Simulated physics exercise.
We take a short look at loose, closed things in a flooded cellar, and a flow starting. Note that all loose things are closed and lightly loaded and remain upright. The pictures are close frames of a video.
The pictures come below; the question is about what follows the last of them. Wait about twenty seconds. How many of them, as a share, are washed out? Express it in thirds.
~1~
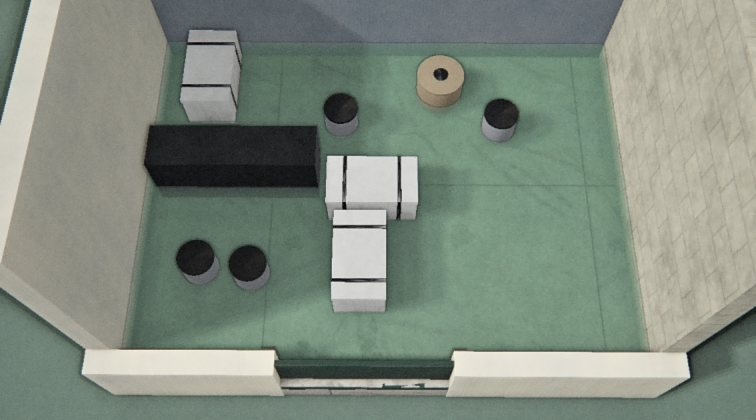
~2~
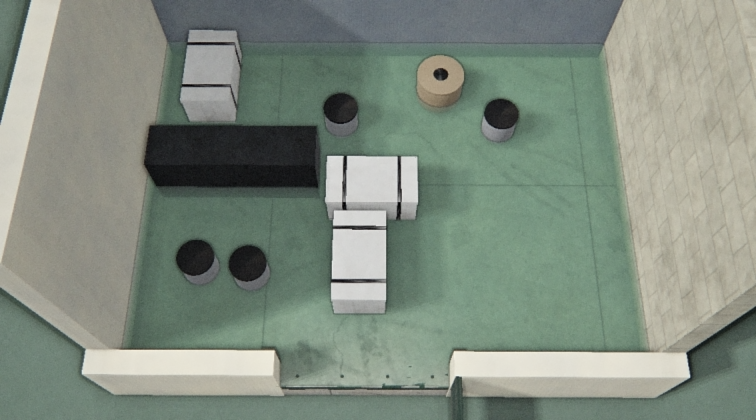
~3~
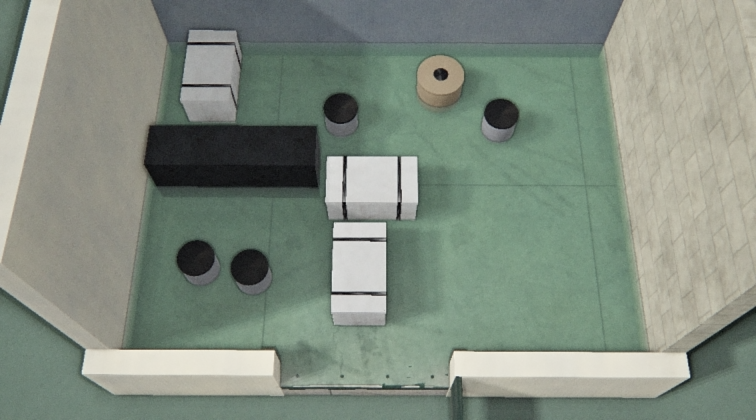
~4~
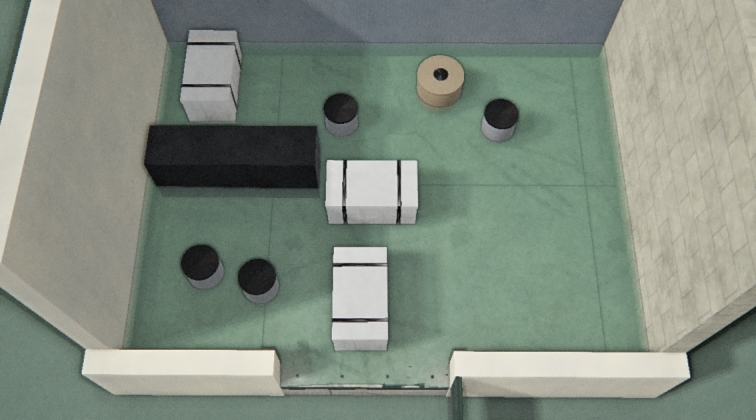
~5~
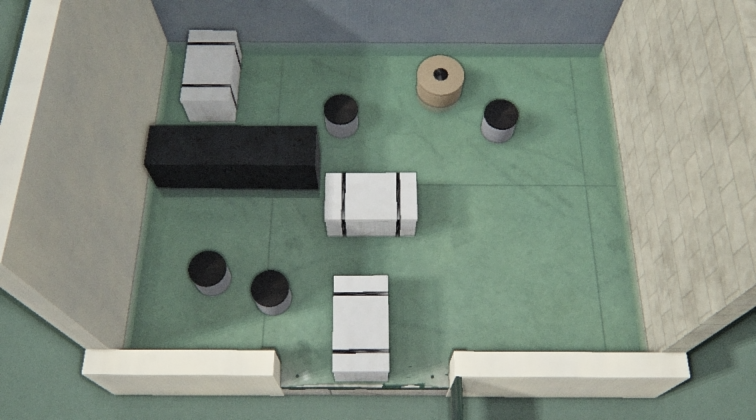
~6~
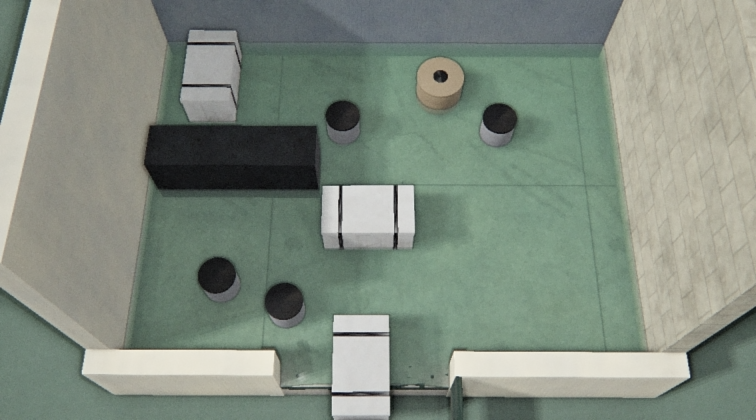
It will most likely fall at two thirds or higher.
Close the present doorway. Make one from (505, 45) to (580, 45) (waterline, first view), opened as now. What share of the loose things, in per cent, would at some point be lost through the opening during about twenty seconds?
I'd say some 40 in a hundred.
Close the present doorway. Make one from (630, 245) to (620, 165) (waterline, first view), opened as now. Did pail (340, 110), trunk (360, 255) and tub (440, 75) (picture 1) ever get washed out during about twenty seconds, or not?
One by one as named: Doesn't escape, doesn't escape and gets away.
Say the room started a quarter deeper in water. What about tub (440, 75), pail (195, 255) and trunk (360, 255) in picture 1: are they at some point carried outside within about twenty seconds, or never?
Taking them in order: Remains in the room; leaves the room; leaves the room.
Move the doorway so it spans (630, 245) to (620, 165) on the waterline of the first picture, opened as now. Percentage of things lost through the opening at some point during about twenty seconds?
Roughly 20 per cent.
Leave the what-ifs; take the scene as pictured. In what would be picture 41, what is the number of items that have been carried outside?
6.
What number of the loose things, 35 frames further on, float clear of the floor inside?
1.
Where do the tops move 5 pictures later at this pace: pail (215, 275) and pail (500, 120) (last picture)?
They should be roughly at (225, 306) and (494, 153).
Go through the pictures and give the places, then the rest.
A trunk at (359, 253) floats; a pail at (247, 263) floats; 0 of 8 have shifted, in the first frame.
A trunk at (359, 254), afloat; a pail at (248, 263), afloat; 0 of 8 have shifted, in the second frame.
A trunk at (359, 266) floats, close to its start; a pail at (249, 267), afloat, close to its start; 1 of 8 have shifted, in the third frame.
A trunk at (360, 292), afloat, a stride from its start; a pail at (257, 276) floats, close to its start; 3 of 8 have shifted, in the fourth frame.
A trunk at (361, 322) floats, a stride from its start; a pail at (270, 288), afloat, close to its start; 4 of 8 have shifted, in the fifth frame.
A trunk at (361, 364) floats, a stride from its start; a pail at (284, 301) floats, a stride from its start; 5 of 8 have shifted, in the sixth frame.
A moment on, 2 of 8 are out; 6 afloat.
Next, 4 of 8 are out; 4 afloat.
Later, 6 of 8 are out; 1 afloat.
In the end, 6 of 8 are out; 1 afloat.
